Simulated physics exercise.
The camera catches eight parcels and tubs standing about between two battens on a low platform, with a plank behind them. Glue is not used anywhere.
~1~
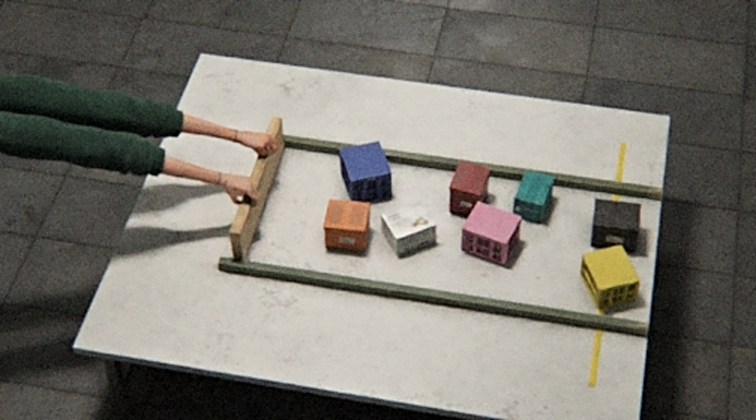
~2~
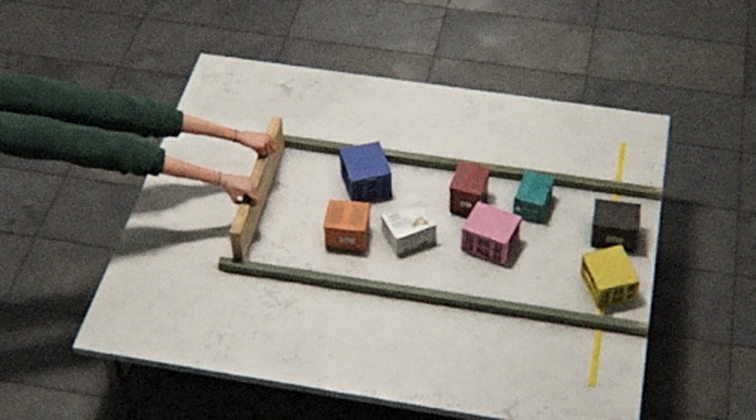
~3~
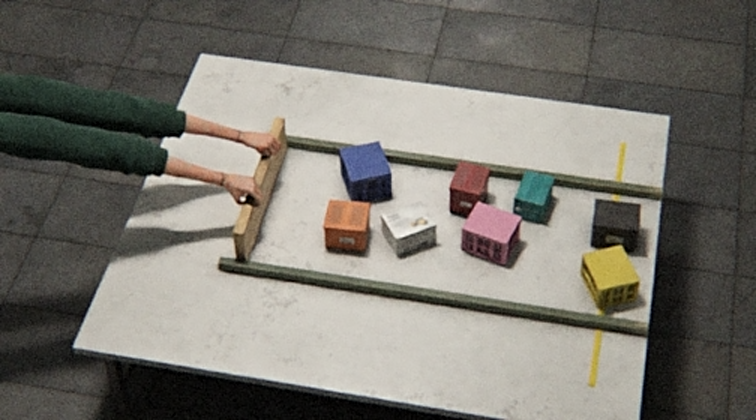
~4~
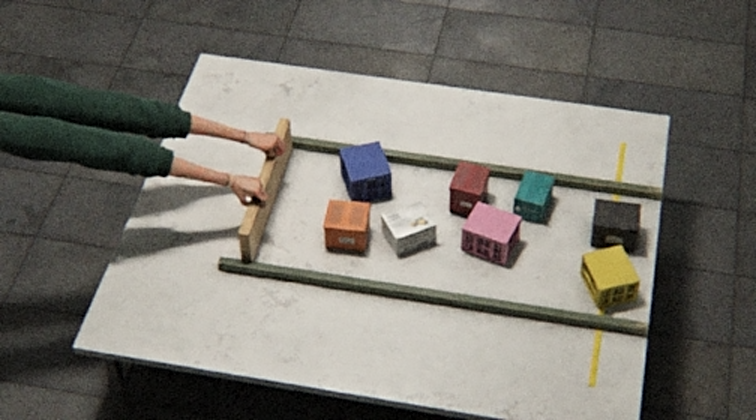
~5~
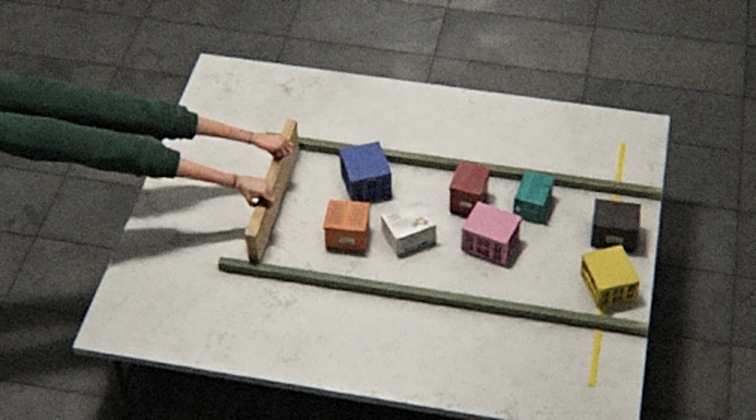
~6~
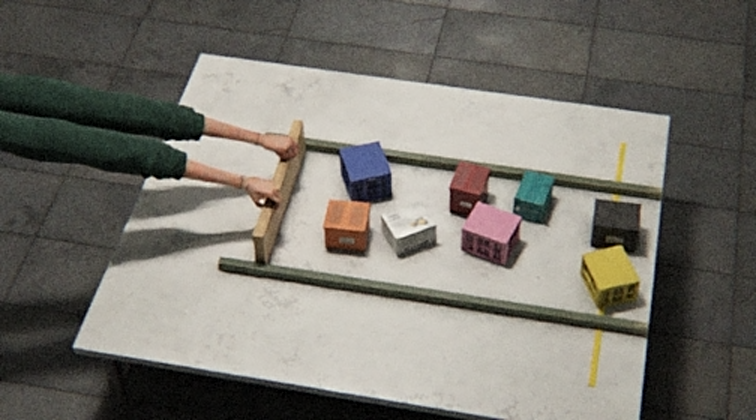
On a pale low platform over a dark tiled floor, eight coloured parcels and tubs stand scattered between two green battens, some near a yellow tape line. Two green-sleeved arms grip a wooden plank at the left and slide it slowly a short way right, while the parcels and tubs stay still.
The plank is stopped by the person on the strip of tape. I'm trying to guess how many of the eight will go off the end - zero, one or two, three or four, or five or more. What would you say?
At minimum five tumble down.
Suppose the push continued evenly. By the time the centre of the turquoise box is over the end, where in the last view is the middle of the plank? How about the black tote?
Around (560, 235), then around (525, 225).
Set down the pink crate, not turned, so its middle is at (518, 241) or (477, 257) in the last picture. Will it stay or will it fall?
In that order: Ends up off, then ends up off.
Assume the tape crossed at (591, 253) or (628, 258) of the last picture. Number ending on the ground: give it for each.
Tallies in order: 5 and 6.
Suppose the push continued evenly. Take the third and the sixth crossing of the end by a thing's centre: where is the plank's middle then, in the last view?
The middle is near (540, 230) first and near (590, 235) after.
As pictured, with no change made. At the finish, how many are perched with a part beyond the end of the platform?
My count gives 0.
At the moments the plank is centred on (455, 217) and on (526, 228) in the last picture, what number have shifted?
7 at one spot and 8 at the other.
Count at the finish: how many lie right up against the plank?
At rest, 2 are in contact.
Early on, none off yet; yellow crate at rest near (609, 277); black tote at rest near (615, 225); turquoise box at rest near (533, 196).
Finally, the number that fall off is five or more; lost, white box, red tote, pink crate, turquoise box, black tote and yellow crate.
